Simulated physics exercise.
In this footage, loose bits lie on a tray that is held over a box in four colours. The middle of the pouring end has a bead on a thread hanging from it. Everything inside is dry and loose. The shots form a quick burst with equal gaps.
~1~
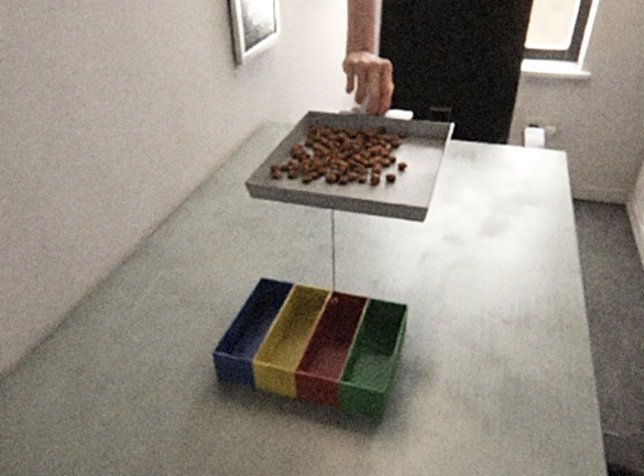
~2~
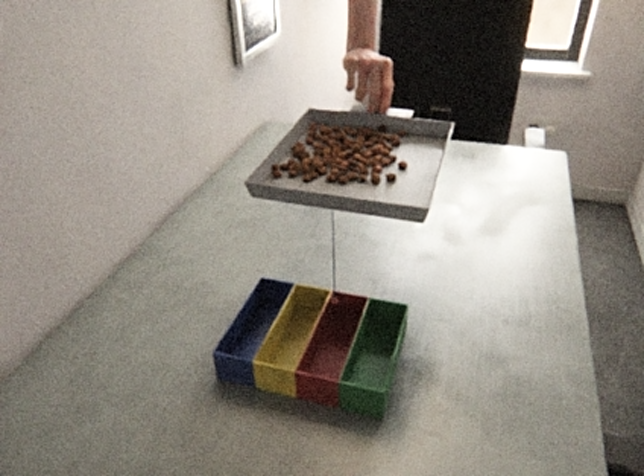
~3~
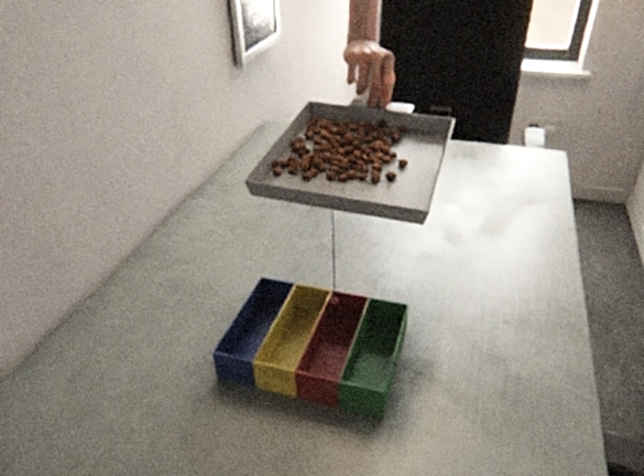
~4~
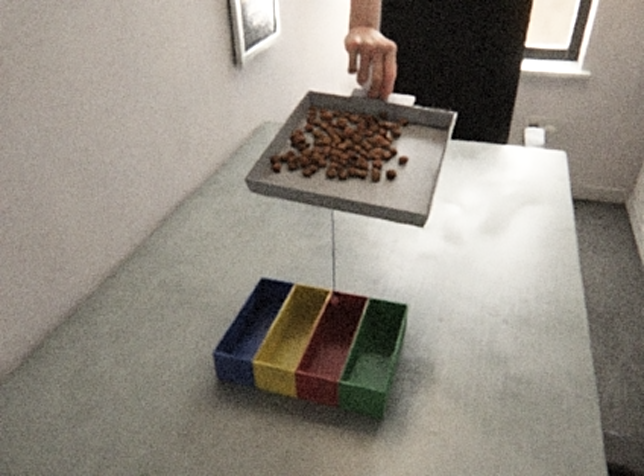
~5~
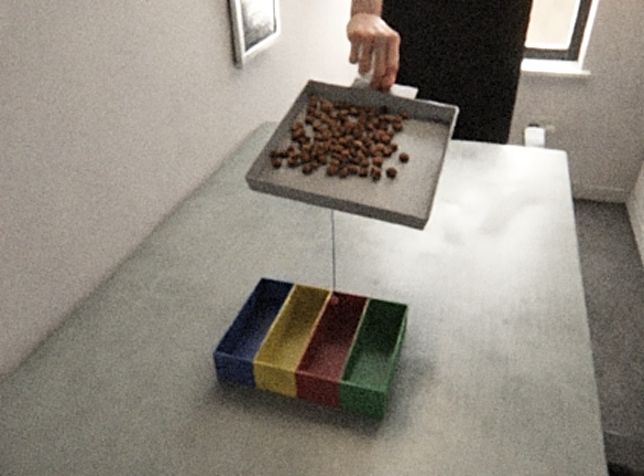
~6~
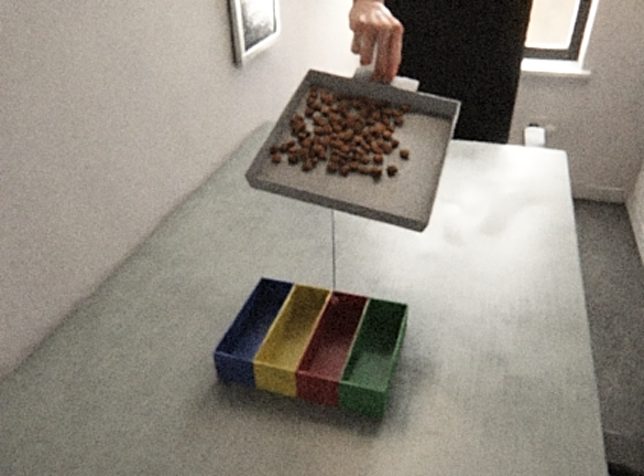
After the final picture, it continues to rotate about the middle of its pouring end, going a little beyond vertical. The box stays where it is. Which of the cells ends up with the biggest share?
Green.
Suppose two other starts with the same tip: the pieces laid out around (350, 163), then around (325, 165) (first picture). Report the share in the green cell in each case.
First 40 %, then 60 %.
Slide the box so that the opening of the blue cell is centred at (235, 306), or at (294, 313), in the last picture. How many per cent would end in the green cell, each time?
0 per cent the first time, 70 per cent the second time.
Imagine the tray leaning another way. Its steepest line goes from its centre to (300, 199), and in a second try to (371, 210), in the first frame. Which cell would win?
First aim: The blue one. Second aim: Green.
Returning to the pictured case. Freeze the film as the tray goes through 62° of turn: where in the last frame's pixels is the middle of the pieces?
In the last view, the load is centred near (396, 216).
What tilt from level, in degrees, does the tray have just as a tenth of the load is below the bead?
Reading: Some 70°.
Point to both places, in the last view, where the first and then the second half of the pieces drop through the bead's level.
The leading part at (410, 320), the rest of it at (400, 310).
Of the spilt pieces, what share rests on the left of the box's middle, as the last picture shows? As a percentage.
Looks like close to 0 per cent of it.
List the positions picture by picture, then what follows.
The first frame shows corners of the pouring end at (249, 181) and (425, 205), level; middle of the load at (348, 155), bits of dog kibble; bead on its thread at (334, 302); blue cell at (234, 367); yellow cell at (275, 377); red cell at (317, 387); green cell at (361, 397).
The second frame shows corners of the pouring end at (250, 180) and (426, 206), level; middle of the load at (348, 154).
The third frame shows corners of the pouring end at (249, 179) and (426, 208), tipped barely, lowest at the right corner; middle of the load at (348, 150).
The fourth frame shows corners of the pouring end at (249, 176) and (426, 212), tipped a little, lowest at the right corner; middle of the load at (348, 144).
The fifth frame shows corners of the pouring end at (249, 174) and (426, 216), tipped a little, lowest at the right corner; middle of the load at (349, 139).
The sixth frame shows corners of the pouring end at (249, 173) and (426, 219), tipped clearly, lowest at the right corner; middle of the load at (343, 137); blue cell at (235, 367); yellow cell at (275, 377); red cell at (317, 387); green cell at (362, 397).
Soon, tray tipped steeply; nearly all on the tray; a small part falling or outside the box.
A while on, tray tipped past a quarter turn; about a quarter on the tray; about a quarter in the green cell; about half falling or outside the box.
Towards the end, tray tipped past a quarter turn; about a third in the green cell; about two thirds falling or outside the box.
Finally, tray tipped past a quarter turn; about a third in the green cell; none in the red cell; none in the yellow cell; none in the blue cell; about two thirds outside the box.
